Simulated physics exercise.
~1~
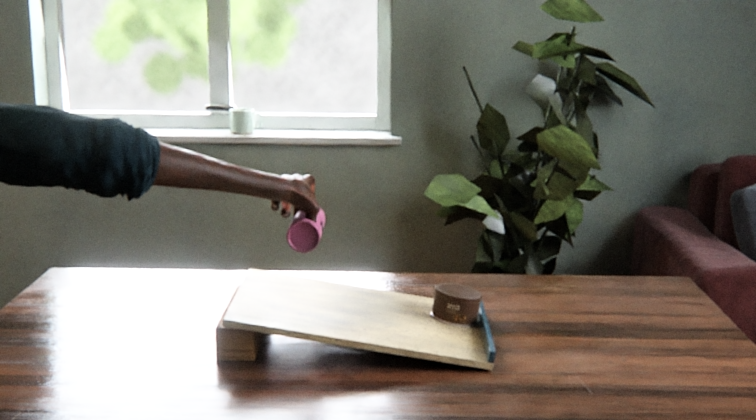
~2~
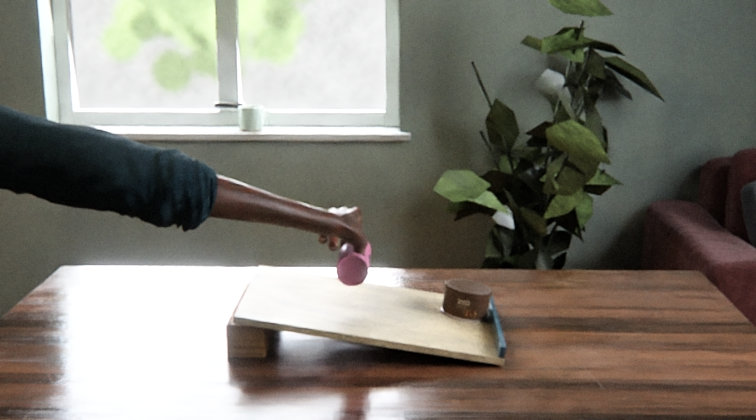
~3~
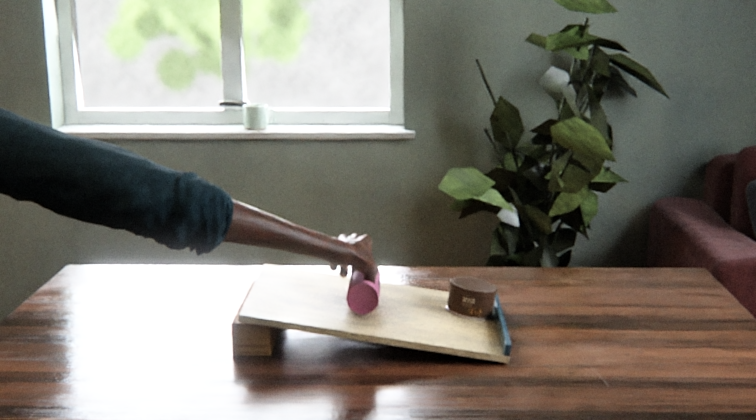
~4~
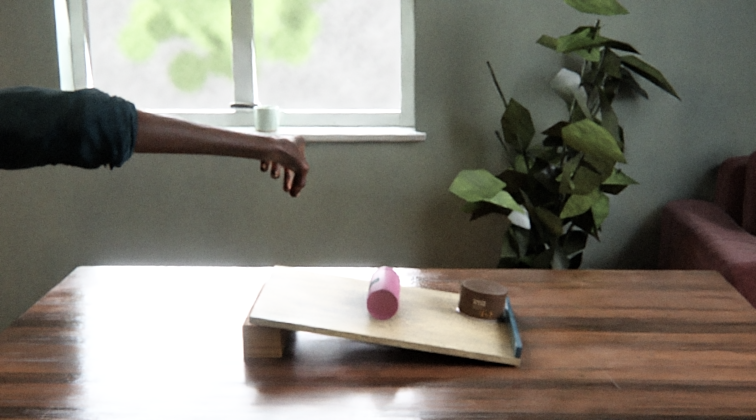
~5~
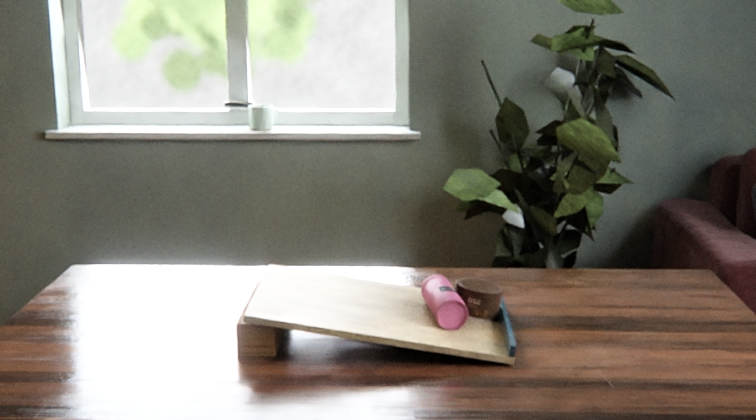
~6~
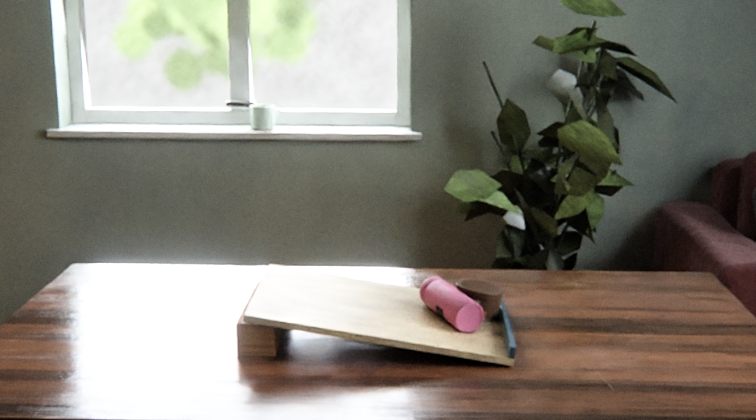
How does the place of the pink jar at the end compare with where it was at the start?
At the start the pink jar was held in the hand above the sloping board. By the end it lay on the board near its low right end, up against the brown tub.
